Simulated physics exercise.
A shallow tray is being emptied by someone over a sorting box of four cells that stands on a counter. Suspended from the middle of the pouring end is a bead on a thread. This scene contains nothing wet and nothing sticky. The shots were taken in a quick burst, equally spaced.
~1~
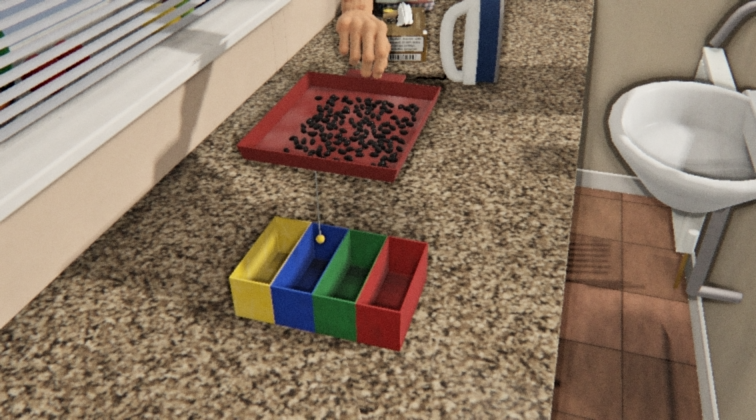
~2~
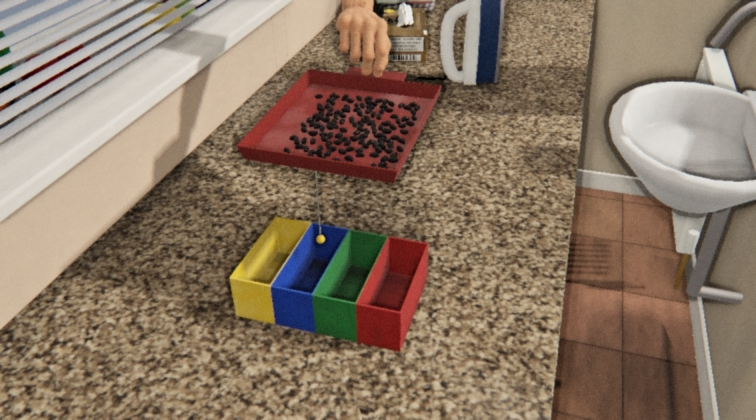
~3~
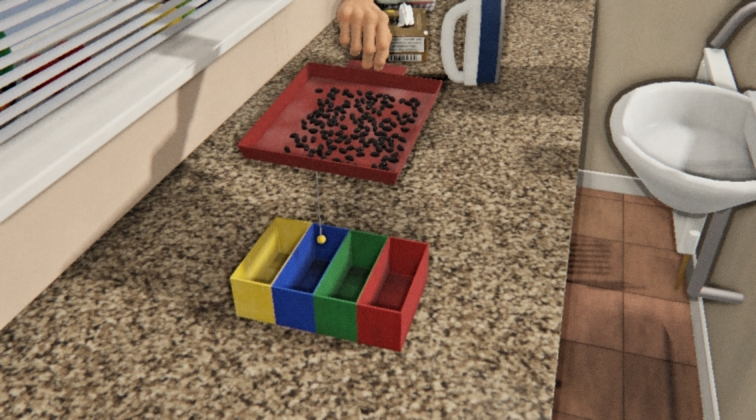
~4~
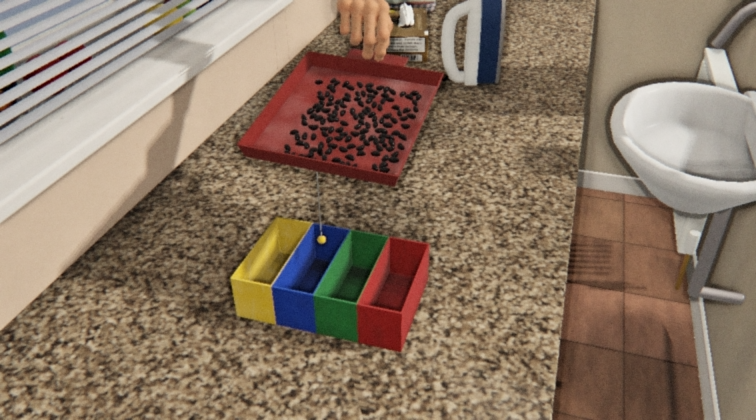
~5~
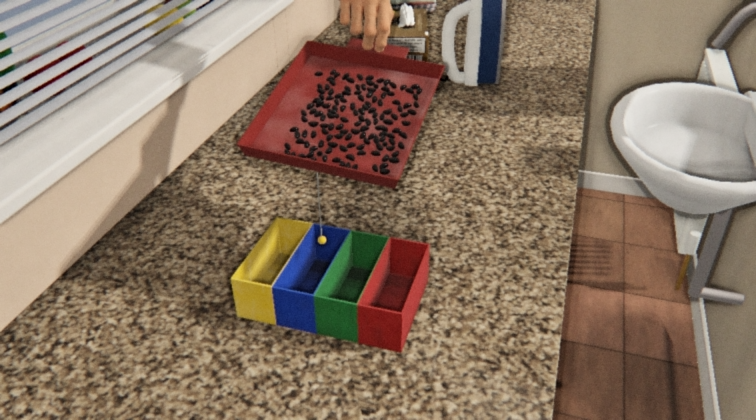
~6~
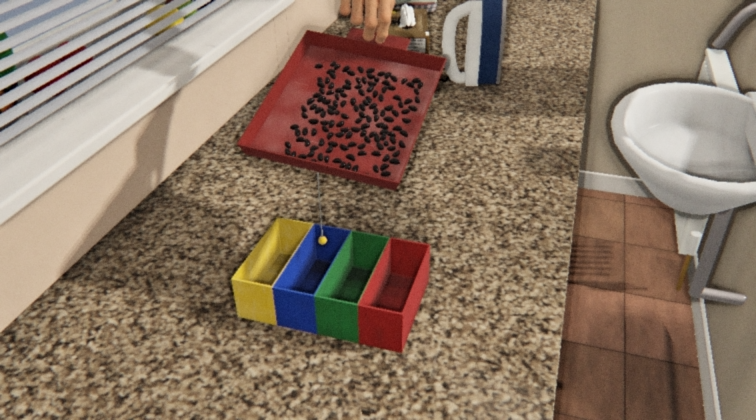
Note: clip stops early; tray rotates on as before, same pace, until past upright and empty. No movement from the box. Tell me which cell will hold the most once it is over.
The red cell will hold the most.
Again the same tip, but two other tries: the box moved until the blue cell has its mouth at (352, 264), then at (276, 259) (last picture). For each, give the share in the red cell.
I'd expect some 0 percent, and then some 40 percent.
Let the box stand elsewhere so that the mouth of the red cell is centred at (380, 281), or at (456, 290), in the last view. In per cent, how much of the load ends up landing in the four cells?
Close to 100 in a hundred, followed by close to 100 in a hundred.
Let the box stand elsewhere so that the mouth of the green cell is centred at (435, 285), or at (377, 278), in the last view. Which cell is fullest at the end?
Going by the two tries in order: That blue cell, then the cell in green.
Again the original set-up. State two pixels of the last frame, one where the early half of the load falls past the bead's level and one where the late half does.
Roughly at (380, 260) first, and then at (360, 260).
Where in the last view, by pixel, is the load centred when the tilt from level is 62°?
The load is centred around (357, 145).
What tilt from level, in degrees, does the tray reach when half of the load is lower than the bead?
At some 110 degrees.
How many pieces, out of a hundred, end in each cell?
Approximate shares in per cent - yellow cell 0, blue cell 10, green cell 30, red cell 50.
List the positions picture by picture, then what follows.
The first frame shows corners of the pouring end at (242, 144) and (393, 167), level; middle of the load at (360, 129), black beans; bead on its thread at (320, 239); yellow cell at (252, 297); blue cell at (293, 305); green cell at (335, 314); red cell at (378, 324).
The second frame shows corners of the pouring end at (243, 144) and (394, 168), level; middle of the load at (360, 129).
The third frame shows corners of the pouring end at (243, 143) and (394, 170), tipped barely, lowest at the right corner; middle of the load at (360, 126).
The fourth frame shows corners of the pouring end at (243, 143) and (395, 172), tipped a little, lowest at the right corner; middle of the load at (361, 122).
The fifth frame shows corners of the pouring end at (243, 142) and (395, 175), tipped a little, lowest at the right corner; middle of the load at (361, 118).
The sixth frame shows corners of the pouring end at (243, 142) and (396, 178), tipped clearly, lowest at the right corner; middle of the load at (362, 115); yellow cell at (254, 298); blue cell at (295, 307); green cell at (337, 316); red cell at (380, 325).
Soon, tray tipped steeply; nearly all on the tray; a stray few falling or outside the box.
A while on, tray tipped past a quarter turn; most on the tray; a small part in the red cell; a stray few in the green cell; a stray few in the blue cell; a small part falling or outside the box.
Towards the end, tray tipped past a quarter turn; about half in the red cell; about a third in the green cell; a small part in the blue cell; a stray few falling or outside the box.
Finally, tray tipped past a quarter turn; about half in the red cell; about a third in the green cell; a small part in the blue cell; none in the yellow cell; a stray few outside the box.
